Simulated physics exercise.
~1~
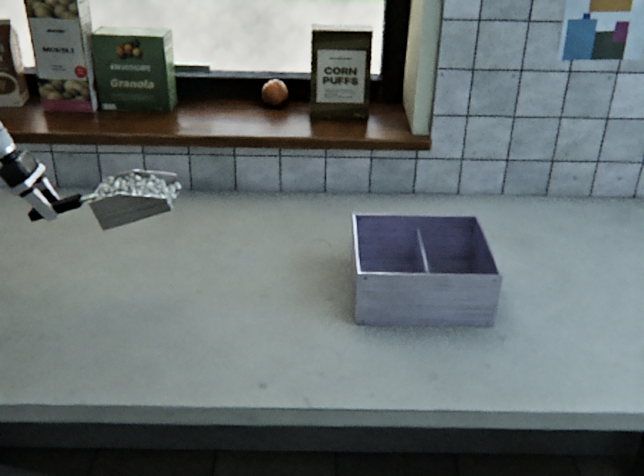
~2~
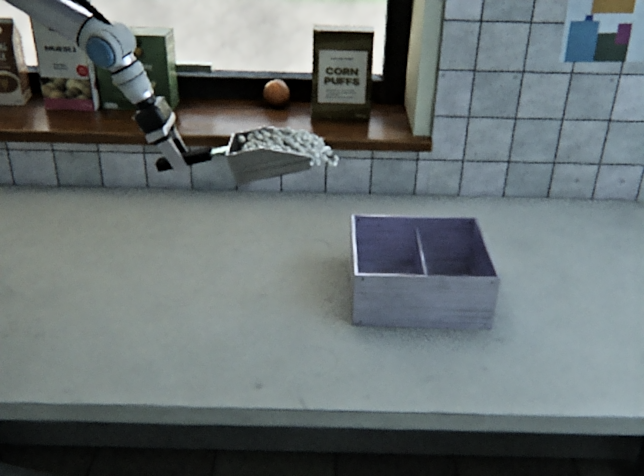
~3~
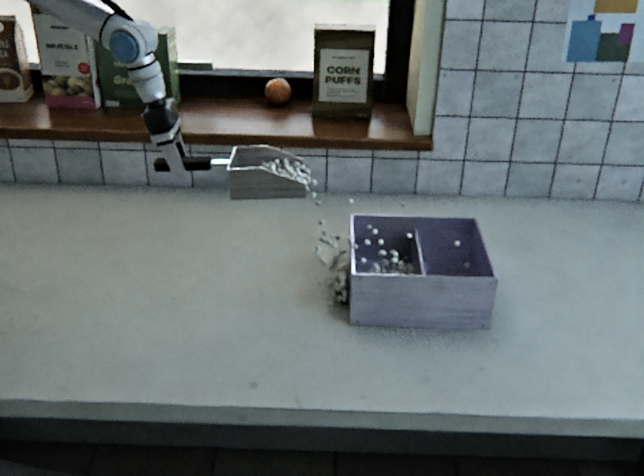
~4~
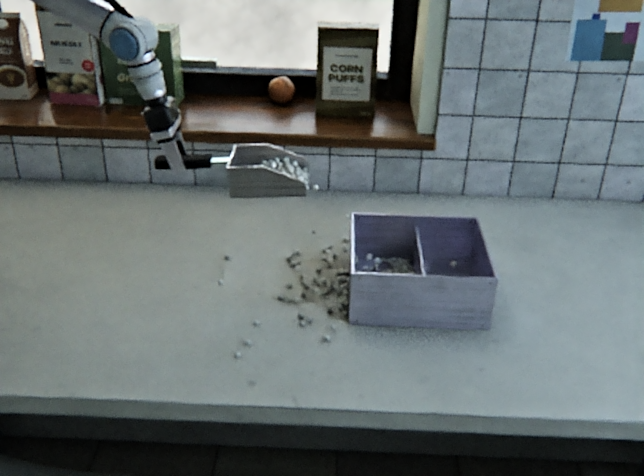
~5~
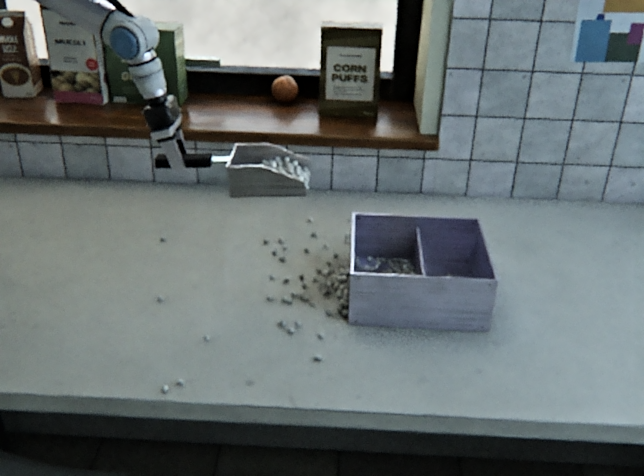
The footage shows a robot arm carrying a scoop heaped with small pale beads rightward over a grey counter and tipping it, spilling beads into the near-left compartment of a divided purple box and across the counter beside it, while many remain in the now still scoop.
